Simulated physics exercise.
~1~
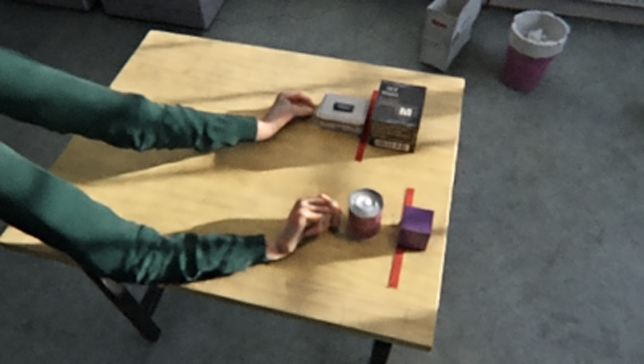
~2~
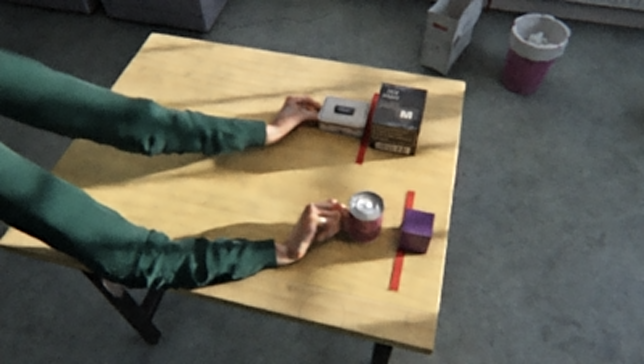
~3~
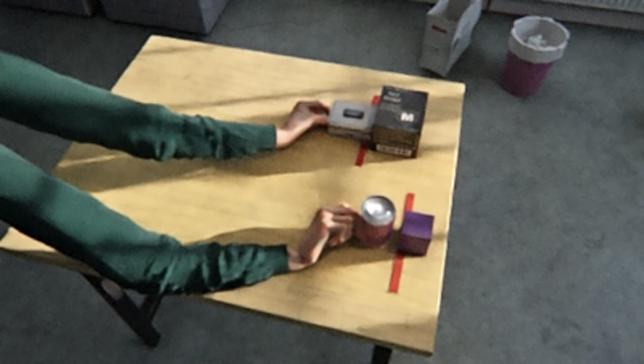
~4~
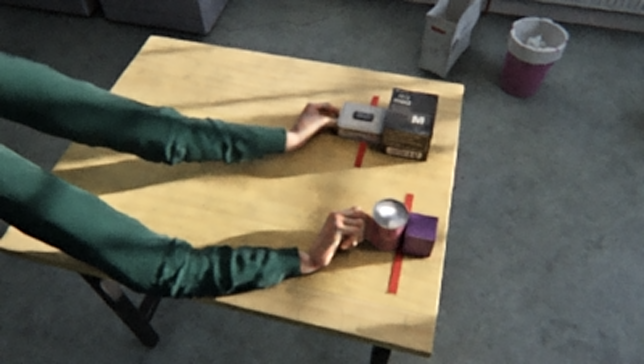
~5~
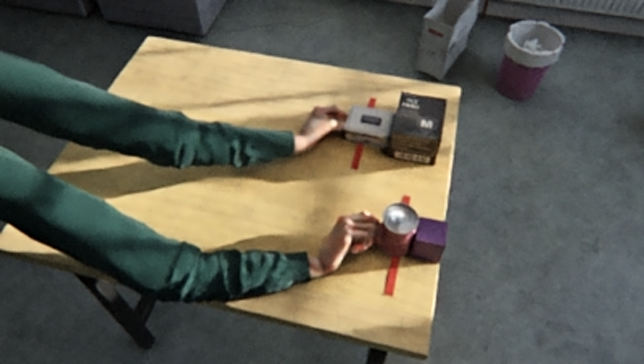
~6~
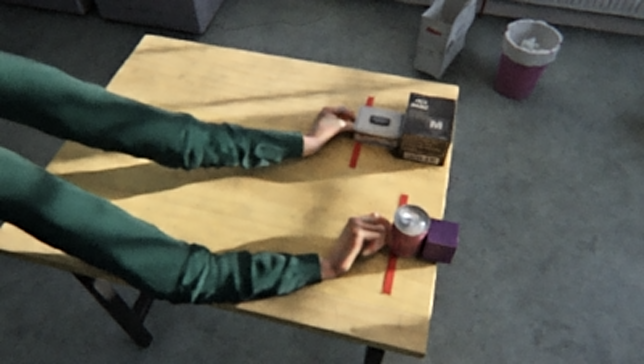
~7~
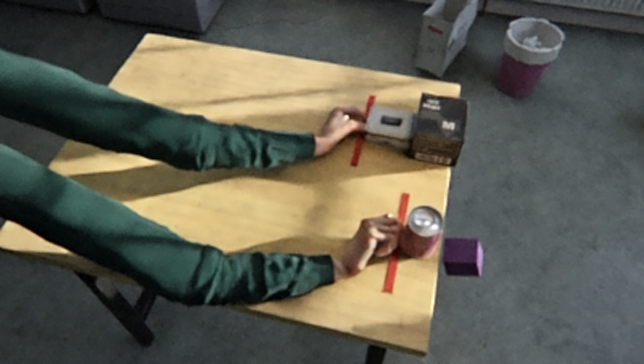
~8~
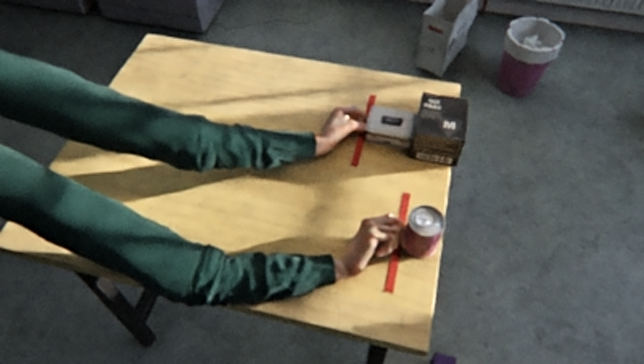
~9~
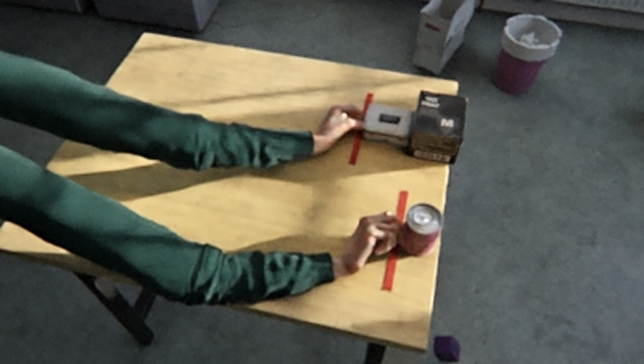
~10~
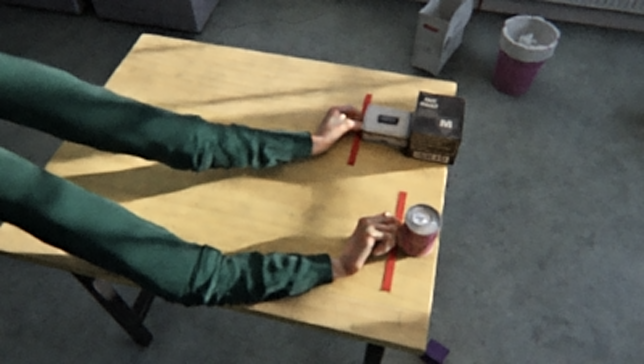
On a wooden table, hands push a case and tin, sliding a black box right and knocking a purple block off.
